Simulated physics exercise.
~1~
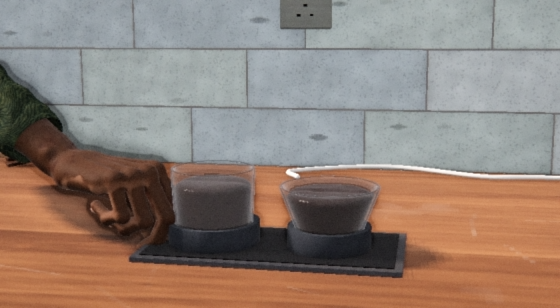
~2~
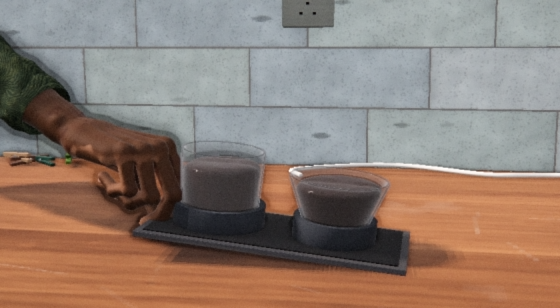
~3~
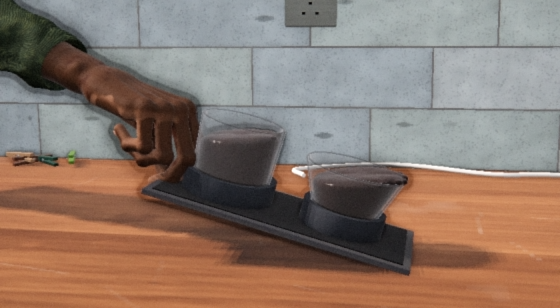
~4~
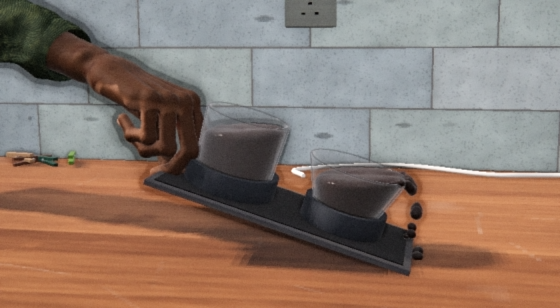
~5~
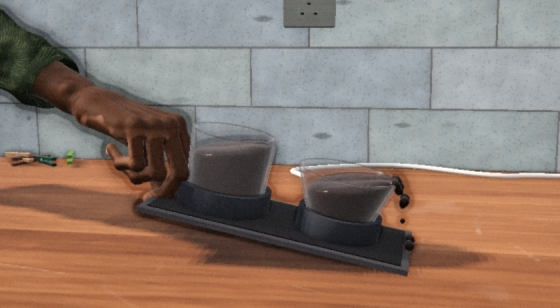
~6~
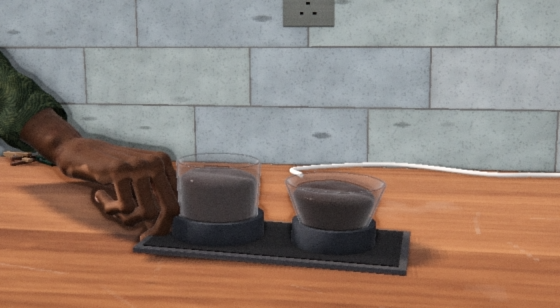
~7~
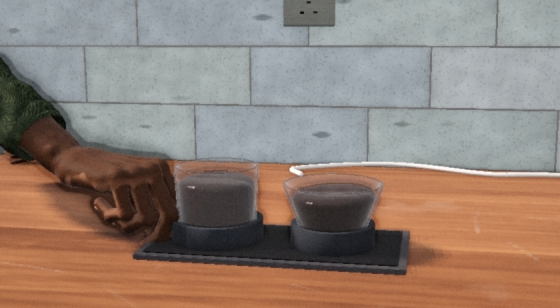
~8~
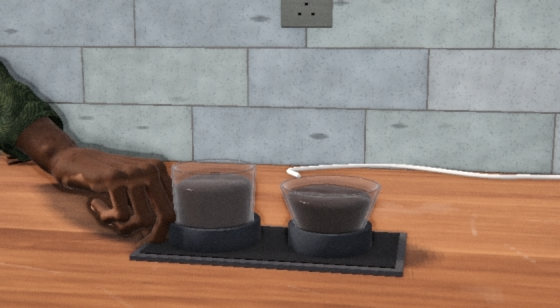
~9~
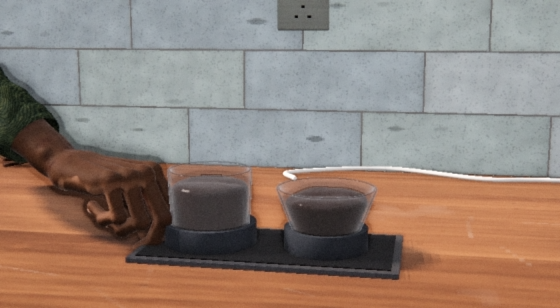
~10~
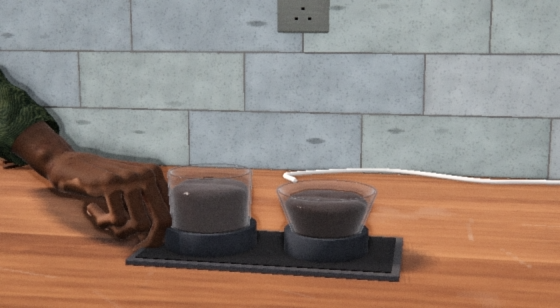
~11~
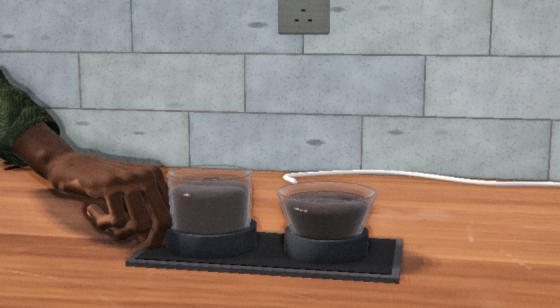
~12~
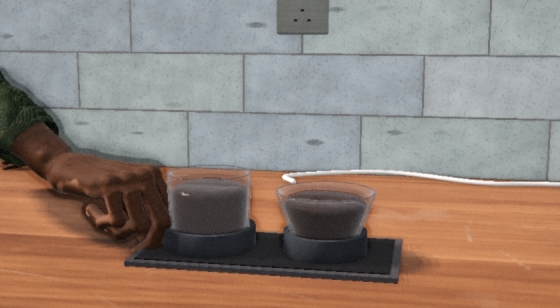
On a wooden counter, a hand lifts the left end of a black tray holding two open clear containers of dark liquid, and some spills over the right container's rim; the hand then lowers the tray, which ends flat with both containers upright.
